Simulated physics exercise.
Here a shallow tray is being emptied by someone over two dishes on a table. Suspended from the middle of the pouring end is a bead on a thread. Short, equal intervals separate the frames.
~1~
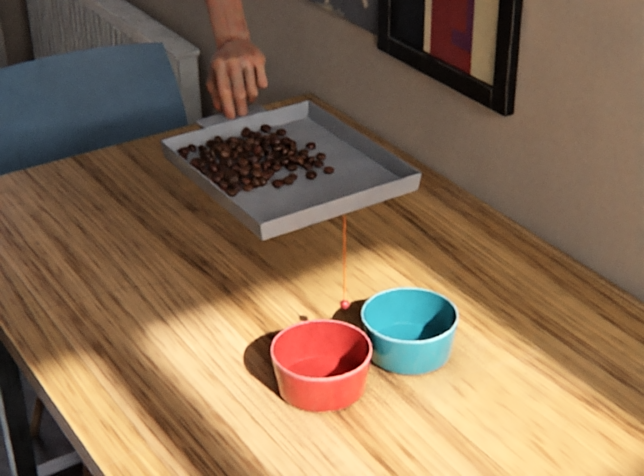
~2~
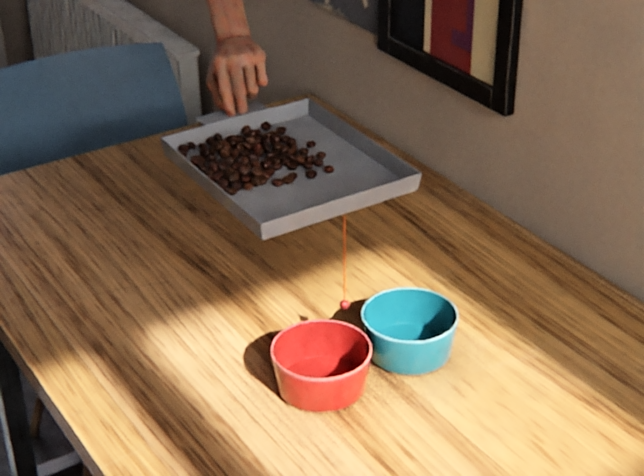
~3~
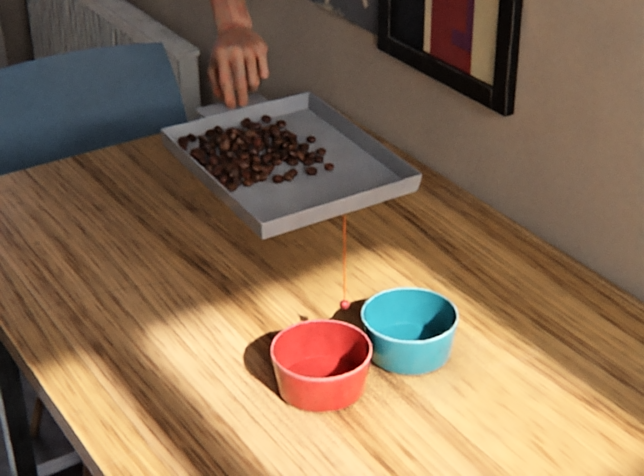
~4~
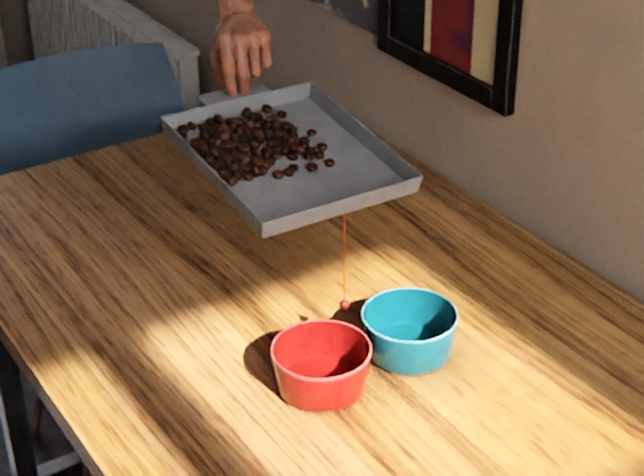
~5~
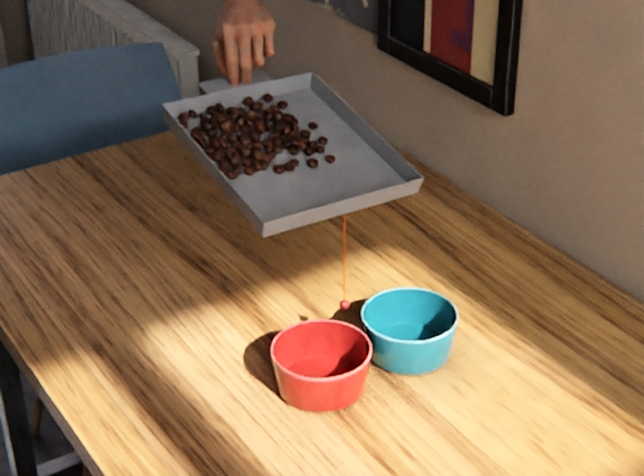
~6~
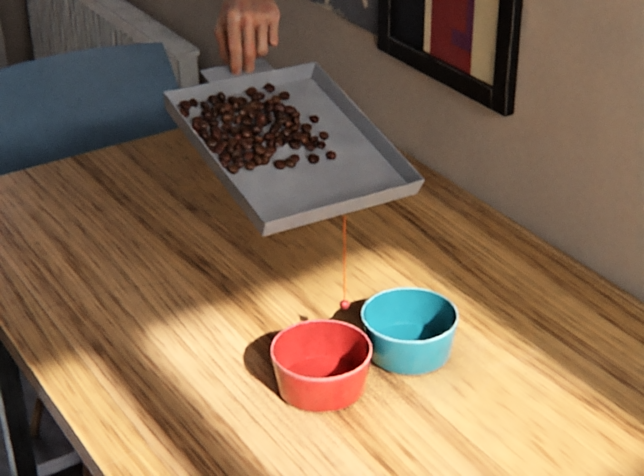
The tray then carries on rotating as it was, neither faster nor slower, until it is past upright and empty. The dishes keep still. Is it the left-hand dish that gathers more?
No.
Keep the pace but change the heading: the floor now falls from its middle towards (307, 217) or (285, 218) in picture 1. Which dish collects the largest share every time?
Try 1: The left-side dish; try 2: The left-side dish.
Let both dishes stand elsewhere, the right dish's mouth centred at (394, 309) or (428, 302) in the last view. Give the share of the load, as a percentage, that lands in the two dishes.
About 70 in a hundred, then about 90 in a hundred.
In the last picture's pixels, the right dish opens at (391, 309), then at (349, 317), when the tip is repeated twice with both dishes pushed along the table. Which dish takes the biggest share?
Result for the first try: The dish on the right side; for the second: The dish on the right side.
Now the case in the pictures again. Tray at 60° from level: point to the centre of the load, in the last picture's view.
The load is centred around (356, 192).
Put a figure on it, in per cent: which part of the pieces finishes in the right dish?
I'd put it at some 70 per cent.
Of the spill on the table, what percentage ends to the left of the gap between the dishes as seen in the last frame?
10 per cent, roughly.
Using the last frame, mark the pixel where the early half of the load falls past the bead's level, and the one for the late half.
Near (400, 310) and later near (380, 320).
Soon, tray tipped steeply; nearly all on the tray; a small part in the air.
A while on, tray tipped right over; about two thirds on the tray; a stray few in the left dish; about a quarter in the right dish; a small part outside both; a small part in the air.
Towards the end, tray tipped past a quarter turn; about a quarter in the left dish; about two thirds in the right dish; a small part outside both.
Finally, tray tipped past a quarter turn; about a quarter in the left dish; about two thirds in the right dish; a small part outside both.
